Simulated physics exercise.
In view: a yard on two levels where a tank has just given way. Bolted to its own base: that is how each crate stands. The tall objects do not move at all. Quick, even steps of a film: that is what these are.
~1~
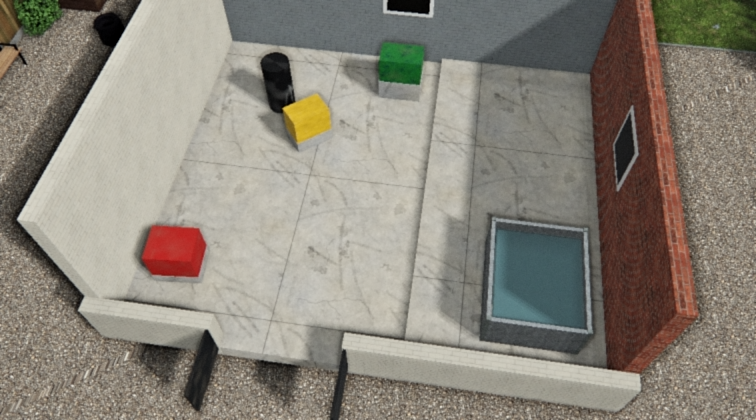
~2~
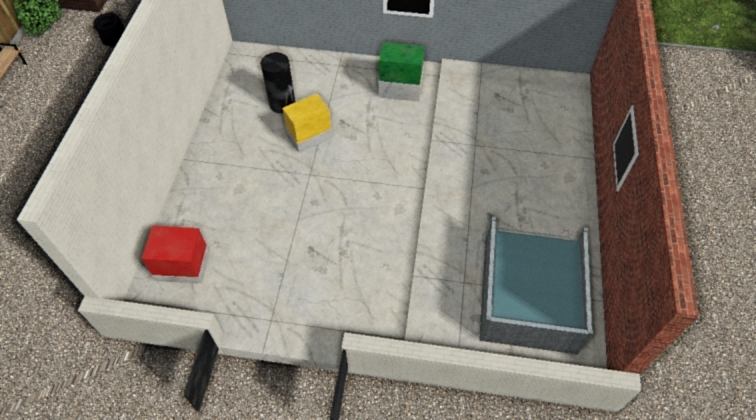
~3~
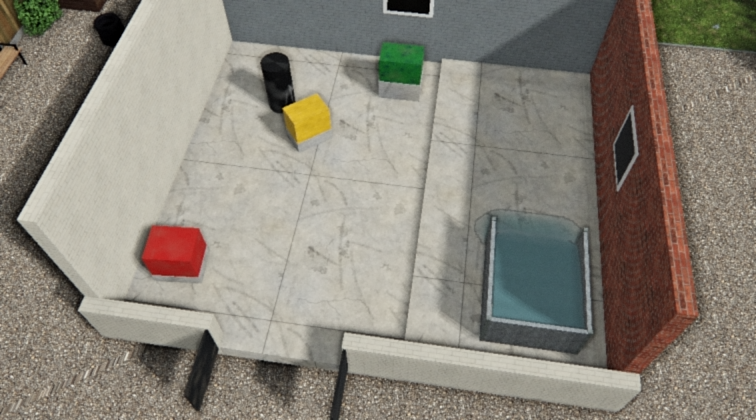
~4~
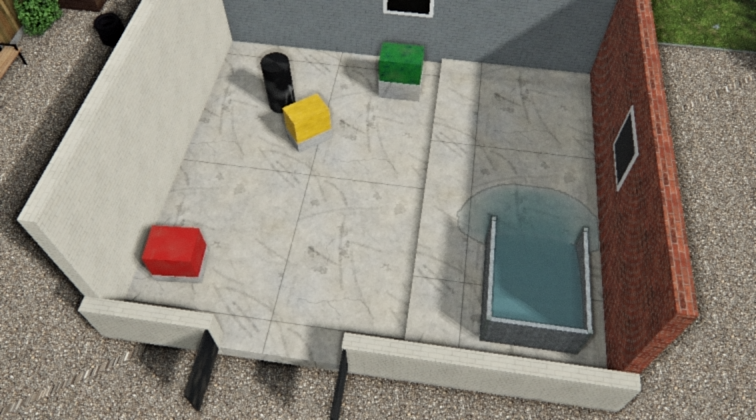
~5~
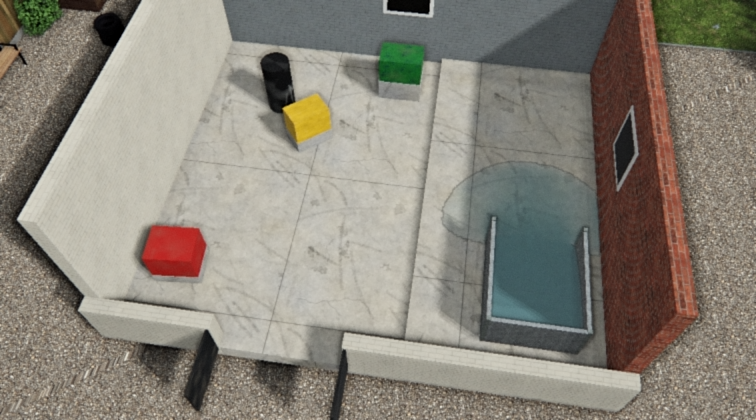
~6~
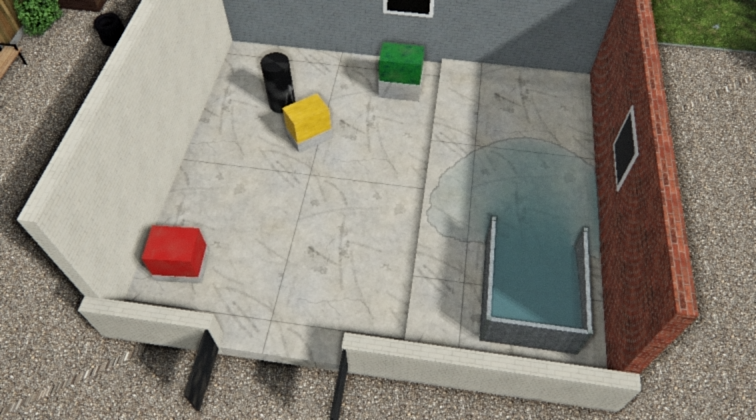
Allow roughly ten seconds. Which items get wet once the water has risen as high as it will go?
Outcome: Red crate: High enough. Yellow crate: High enough. Green crate: High enough.
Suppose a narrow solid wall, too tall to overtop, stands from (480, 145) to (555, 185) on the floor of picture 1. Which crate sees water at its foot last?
I'd say the red one comes last.
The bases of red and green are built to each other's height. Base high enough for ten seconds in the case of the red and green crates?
Briefly, the red crate is left untouched and the green crate is inundated.
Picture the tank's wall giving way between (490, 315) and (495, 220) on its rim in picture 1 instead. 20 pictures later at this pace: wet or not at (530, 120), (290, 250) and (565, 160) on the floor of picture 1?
Spot one: Spared by the leak. Spot two: Reached by the flood. Spot three: Spared by the leak.
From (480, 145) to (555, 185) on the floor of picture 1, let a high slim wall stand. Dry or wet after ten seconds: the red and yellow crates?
Next, the red is never reached, but the yellow is never reached.
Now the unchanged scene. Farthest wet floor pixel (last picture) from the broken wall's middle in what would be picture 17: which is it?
Approximate pixel: (417, 63).
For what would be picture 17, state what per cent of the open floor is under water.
Roughly 35 %.
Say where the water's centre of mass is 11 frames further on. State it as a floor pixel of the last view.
Roughly (524, 170).
A moment on, water covers 30 % of the floor; the red crate not reached, the yellow crate not reached, the green crate not reached.
Next, water covers 35 % of the floor; the red crate not reached, the yellow crate not reached, the green crate water round its plinth.
Then, water covers 40 % of the floor; the red crate not reached, the yellow crate water round its plinth, the green crate water round its plinth.
Later, water covers 60 % of the floor; the red crate not reached, the yellow crate water round its plinth, the green crate water round its plinth.
In the end, water covers 90 % of the floor; the red crate stayed above the water, the yellow crate stayed above the water, the green crate stayed above the water.
